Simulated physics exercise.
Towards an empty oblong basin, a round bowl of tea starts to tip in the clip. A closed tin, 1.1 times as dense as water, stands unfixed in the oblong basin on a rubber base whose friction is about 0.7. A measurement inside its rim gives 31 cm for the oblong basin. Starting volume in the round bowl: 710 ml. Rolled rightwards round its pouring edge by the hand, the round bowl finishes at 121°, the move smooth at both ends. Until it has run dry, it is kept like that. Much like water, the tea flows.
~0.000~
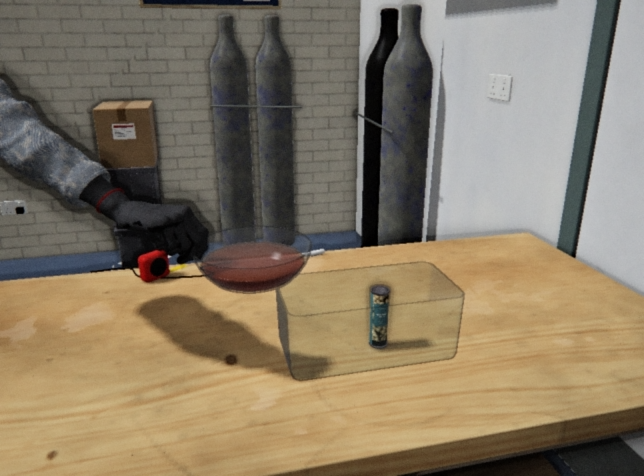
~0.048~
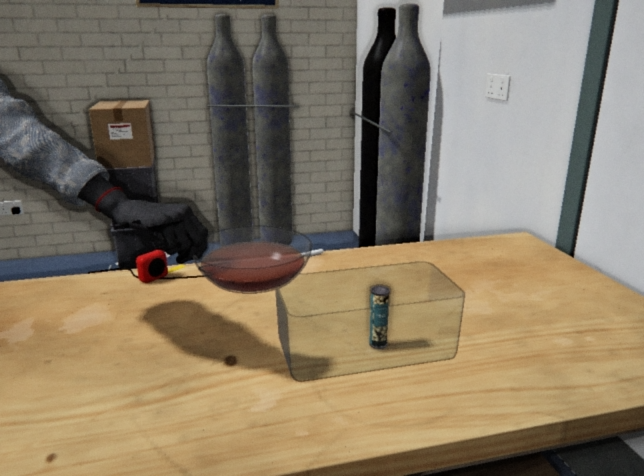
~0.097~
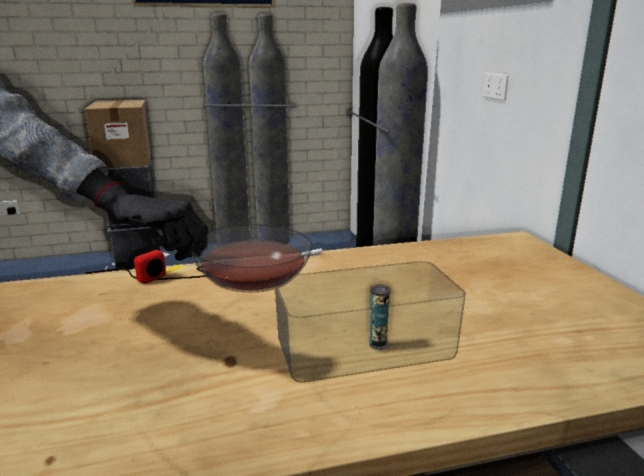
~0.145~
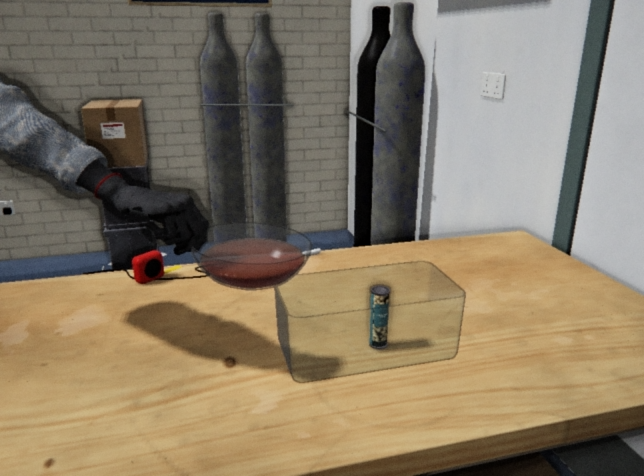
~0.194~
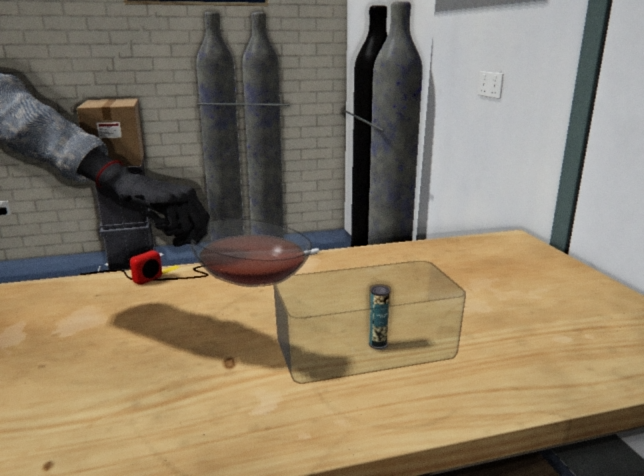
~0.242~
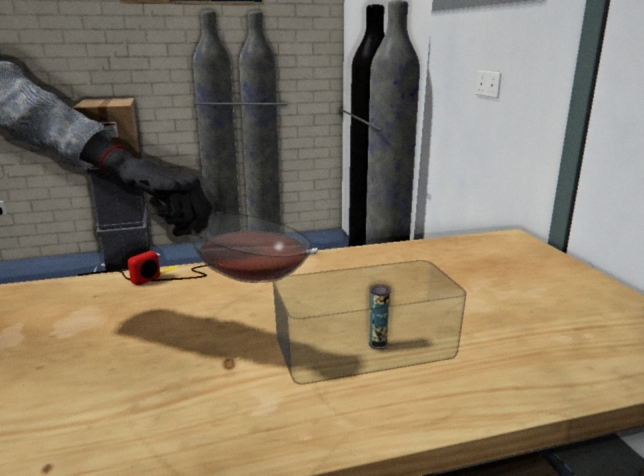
A round glass bowl of reddish-brown tea hangs level above a wooden table, beside a clear oblong basin with a small patterned tin in view. A black-gloved hand at its left then rises a little, and the bowl tilts slightly rightwards, slowly at first, the tea staying inside.
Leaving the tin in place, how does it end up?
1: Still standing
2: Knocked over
2.
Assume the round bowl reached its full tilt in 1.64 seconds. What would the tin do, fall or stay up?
In that case the tin stays vertical.
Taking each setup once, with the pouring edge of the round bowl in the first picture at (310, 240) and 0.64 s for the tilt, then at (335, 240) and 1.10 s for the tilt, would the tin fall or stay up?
The tin overturns the first time and stays vertical the second time.
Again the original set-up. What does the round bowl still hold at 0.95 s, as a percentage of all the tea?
0 per cent or so.
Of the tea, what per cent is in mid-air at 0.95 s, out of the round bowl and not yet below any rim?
Roughly 1 %.
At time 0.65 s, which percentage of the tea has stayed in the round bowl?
Remaining: Near 26 % of the total.
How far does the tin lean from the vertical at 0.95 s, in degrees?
Some 35°.
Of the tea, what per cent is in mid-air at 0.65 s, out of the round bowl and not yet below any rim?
52 per cent.
Then, 0.65 s in, the tilt is 77° and 27 per cent is still to pour; the tin stands where it began.
Then, 0.95 s in, the tilt is 115° and 0 per cent is still to pour; the tin leans 36°.
Then, 1.26 s in, the tilt is 121° and 0 per cent is still to pour; the tin lies on its side.
Then, 1.60 s in, the tilt is 121° and 0 per cent is still to pour; the tin lies on its side.
Finally, the tin lies on its side.
